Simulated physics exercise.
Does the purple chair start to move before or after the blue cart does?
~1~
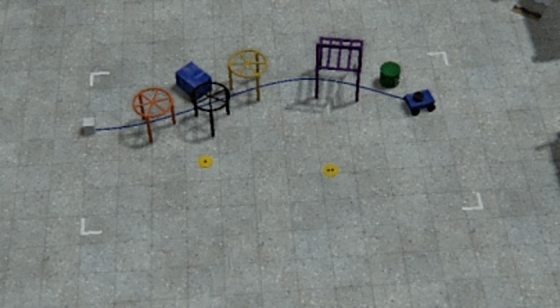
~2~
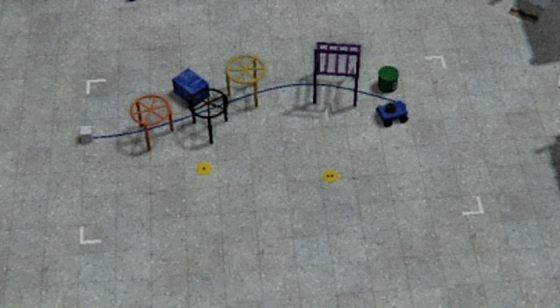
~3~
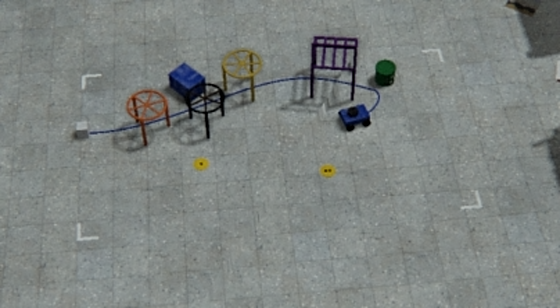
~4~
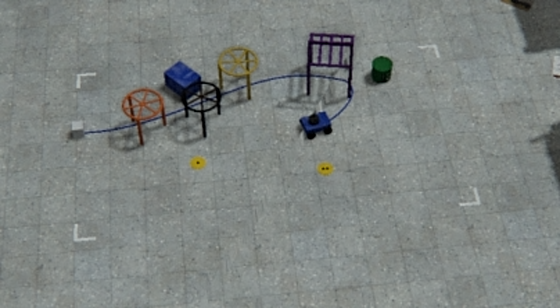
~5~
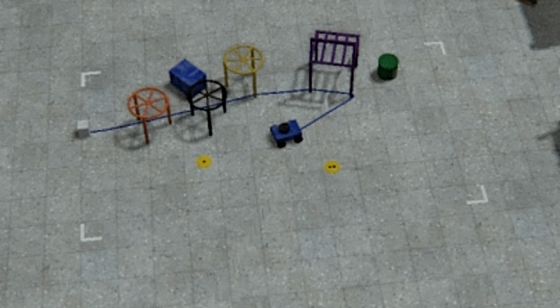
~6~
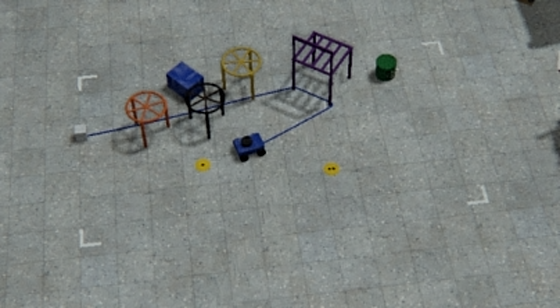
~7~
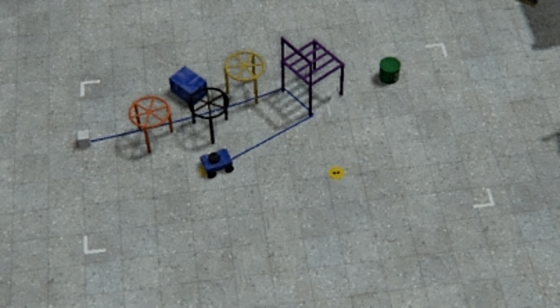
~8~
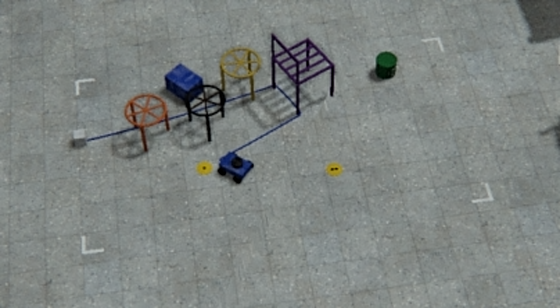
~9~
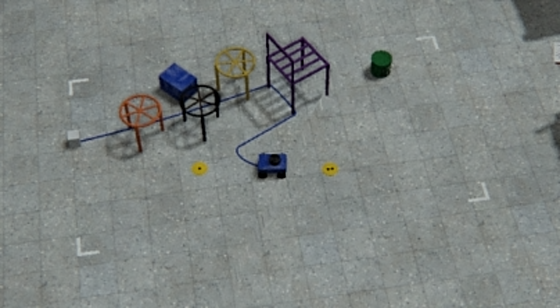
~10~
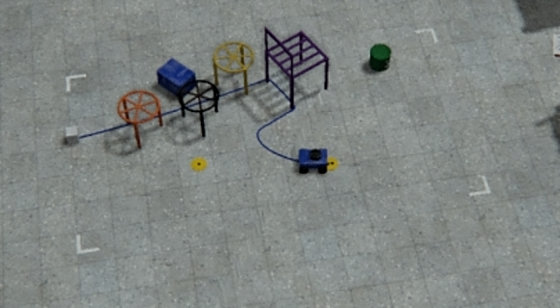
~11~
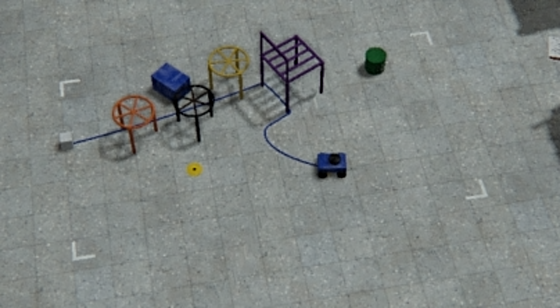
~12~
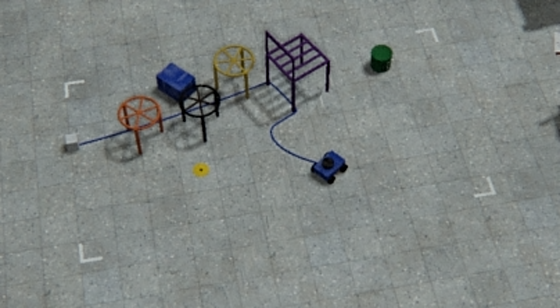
It starts after. The blue cart is already driving left for a while before the purple chair begins to twist and slide.
